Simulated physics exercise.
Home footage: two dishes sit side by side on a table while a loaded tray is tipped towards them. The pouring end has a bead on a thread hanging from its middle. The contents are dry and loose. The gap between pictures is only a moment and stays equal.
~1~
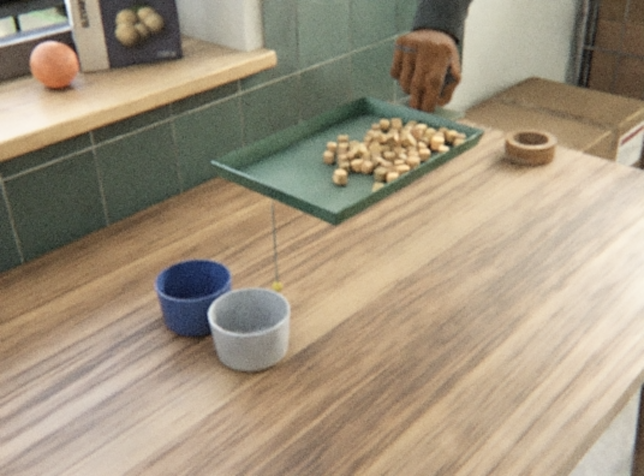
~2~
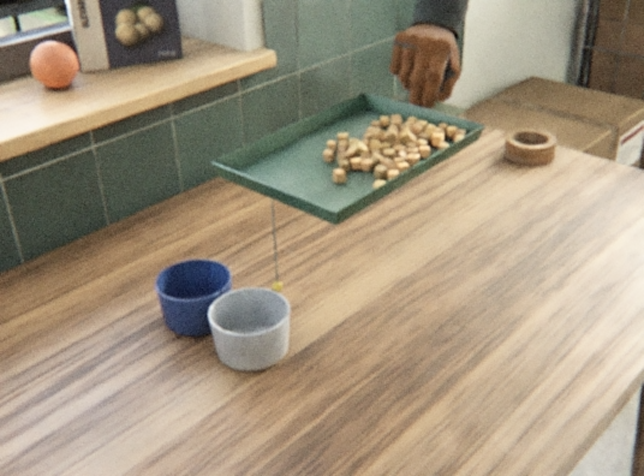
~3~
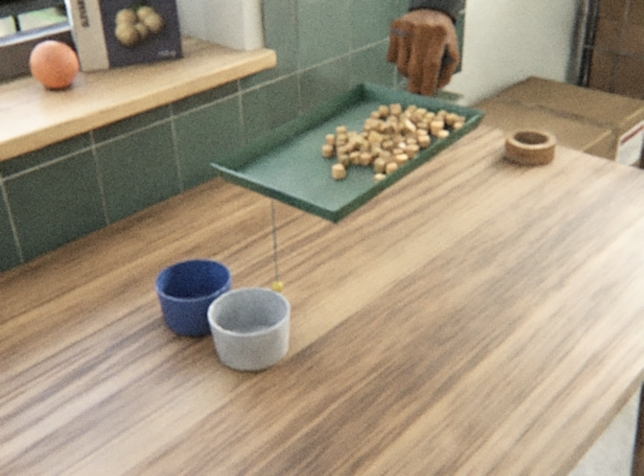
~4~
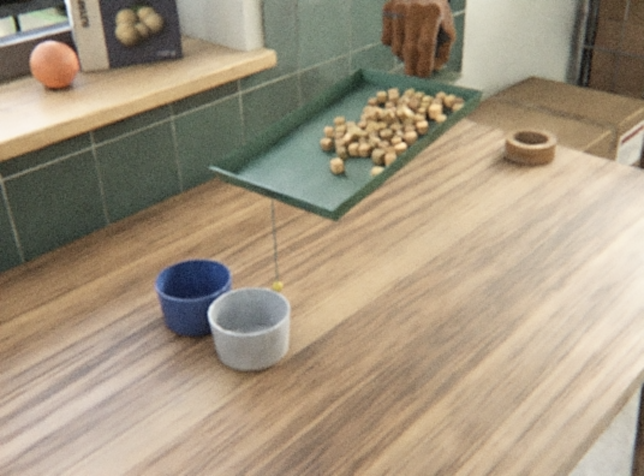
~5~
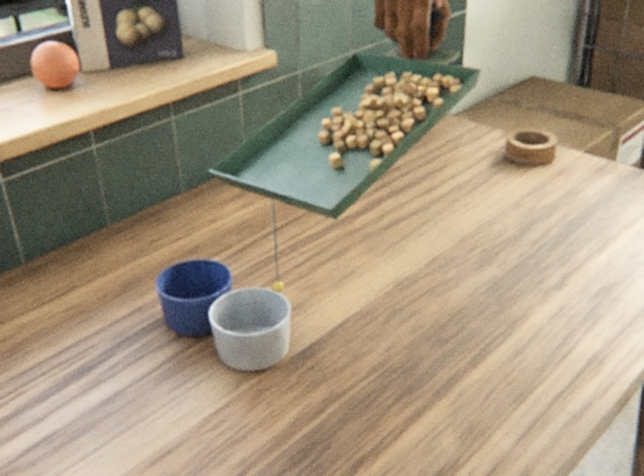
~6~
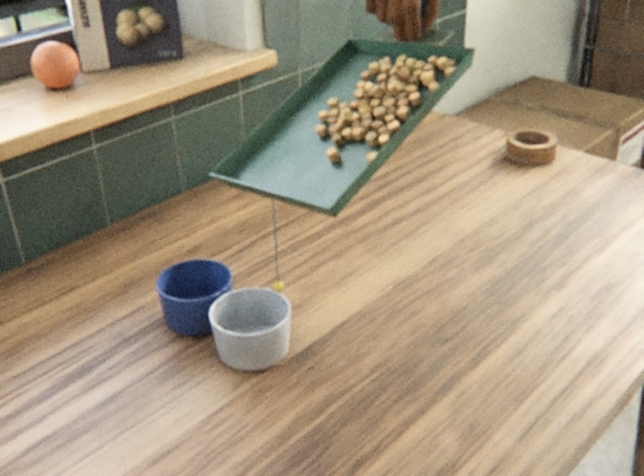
A wooden tabletop beside a green-tiled wall and a windowsill is seen from above at an angle by a still camera. A blue dish sits left of a pale grey one, below a green tray of small wooden cubes with a bead hanging on a thread. A hand at the tray's far end raises it steadily, tilting the tray more steeply towards the dishes, its near left corner lowest.
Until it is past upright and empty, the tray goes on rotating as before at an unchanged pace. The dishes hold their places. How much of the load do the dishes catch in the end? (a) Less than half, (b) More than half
(b) More than half.
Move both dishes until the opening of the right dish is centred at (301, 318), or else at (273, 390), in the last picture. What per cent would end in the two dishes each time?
Roughly 40 % and 0 %.
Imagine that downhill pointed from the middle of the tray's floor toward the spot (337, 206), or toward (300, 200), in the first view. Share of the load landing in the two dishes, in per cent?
First heading 0 %, second heading 20 %.
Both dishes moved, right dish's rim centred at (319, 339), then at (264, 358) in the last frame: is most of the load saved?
First try: A minority; second try: A minority.
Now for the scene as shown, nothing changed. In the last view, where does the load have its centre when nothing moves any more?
I'd place the middle at about (192, 318).
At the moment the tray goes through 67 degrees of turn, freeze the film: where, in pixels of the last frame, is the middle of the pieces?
Somewhere about (235, 181).
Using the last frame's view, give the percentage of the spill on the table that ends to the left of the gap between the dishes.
About 90 percent.
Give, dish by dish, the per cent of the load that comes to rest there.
In per cent, left near 50 and right near 20.
Soon, tray tipped steeply; most on the tray; a stray few in the left dish; about a quarter in the air.
A while on, tray tipped past a quarter turn; a stray few on the tray; about a quarter in the right dish; about a third in the left dish; about a quarter outside both; a small part in the air.
Towards the end, tray tipped past a quarter turn; about a quarter in the right dish; about half in the left dish; about a third outside both.
Finally, tray tipped past a quarter turn; about a quarter in the right dish; about half in the left dish; about a third outside both.
